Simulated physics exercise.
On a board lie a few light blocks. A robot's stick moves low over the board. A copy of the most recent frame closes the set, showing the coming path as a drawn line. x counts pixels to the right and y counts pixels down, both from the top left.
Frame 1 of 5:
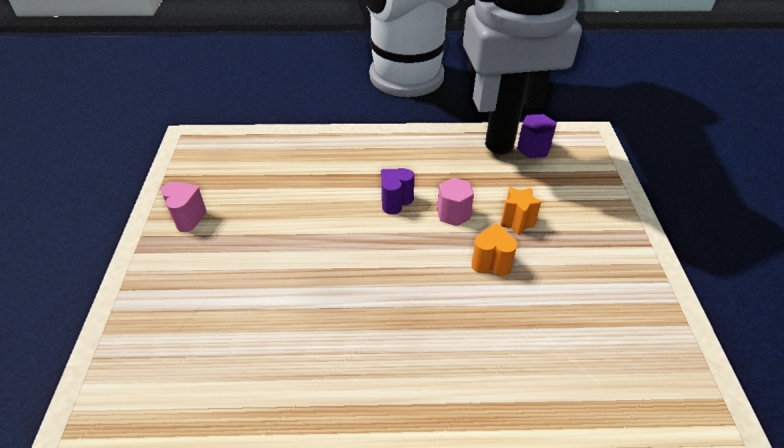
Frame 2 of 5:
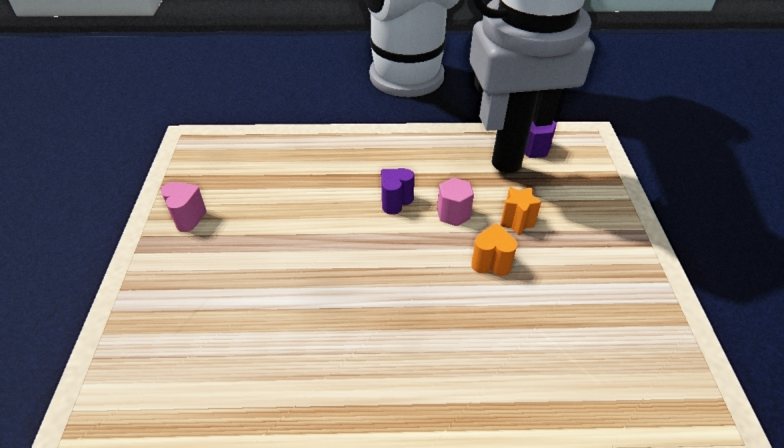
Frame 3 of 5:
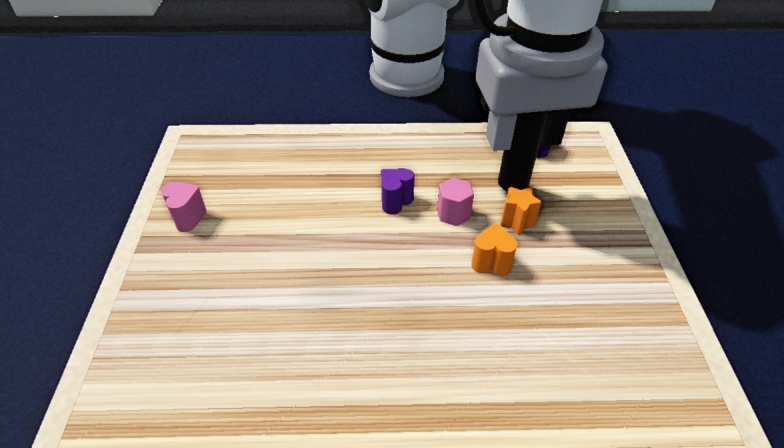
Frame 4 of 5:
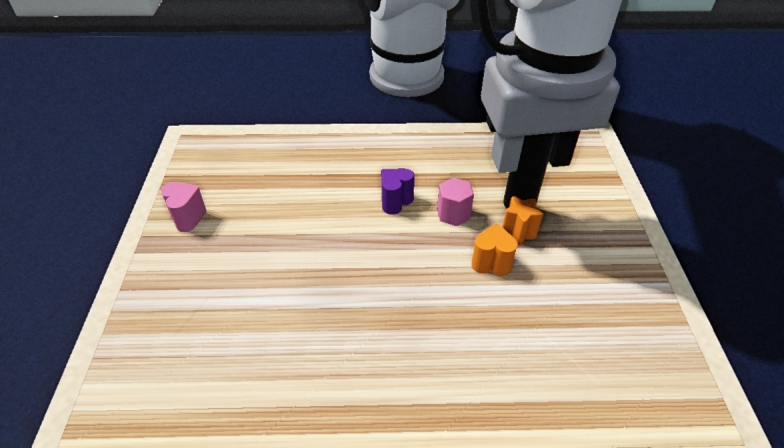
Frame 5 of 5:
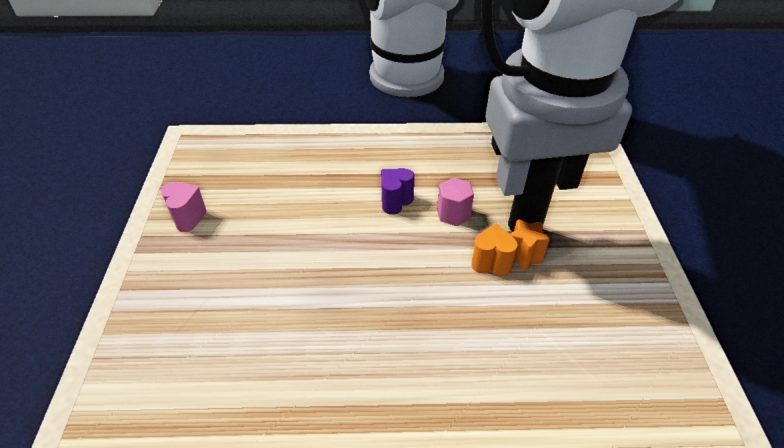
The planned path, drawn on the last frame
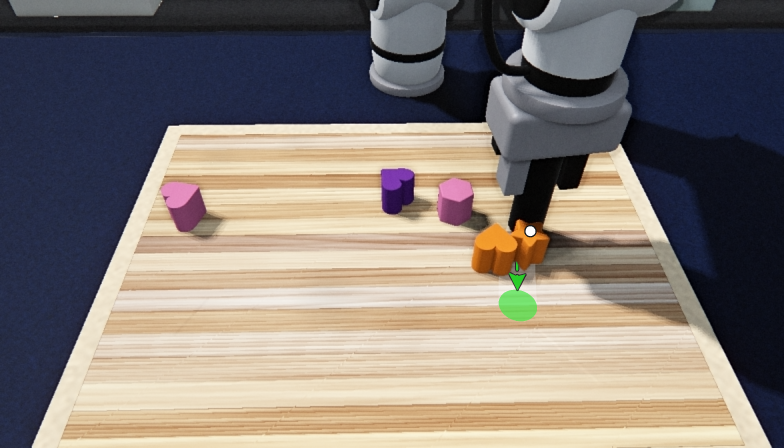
The clip opens on a wooden board with pink, purple and orange blocks scattered across its upper half, and a robot arm's black stick near the back edge. The stick moves forward to the orange star, then pushes it toward the viewer until it sits beside the orange heart.
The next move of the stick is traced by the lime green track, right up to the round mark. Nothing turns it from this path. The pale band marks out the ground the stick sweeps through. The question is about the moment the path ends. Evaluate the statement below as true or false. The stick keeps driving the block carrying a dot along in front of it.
True.
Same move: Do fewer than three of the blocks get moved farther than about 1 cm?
I believe so.
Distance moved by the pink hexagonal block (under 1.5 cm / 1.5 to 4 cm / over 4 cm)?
That one ends up within 1.5 cm of where it is now.
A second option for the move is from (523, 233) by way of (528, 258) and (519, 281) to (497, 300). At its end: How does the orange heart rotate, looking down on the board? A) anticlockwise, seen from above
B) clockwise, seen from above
My answer is option B.
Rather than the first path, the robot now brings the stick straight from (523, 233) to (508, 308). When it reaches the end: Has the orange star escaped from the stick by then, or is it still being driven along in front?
Ahead of the stick.
Path on the board, from (523, 233) by way of (518, 255) and (517, 279) to (518, 305); the dot is on the orange star.
The first path, step by step. Halfway along, stick at (519, 260); orange heart at (490, 246), turned 35° clockwise; orange star at (529, 269).
At the end, stick at (520, 298); pink hexagonal block in place; orange heart at (489, 247), turned 40° clockwise; orange star at (532, 311).
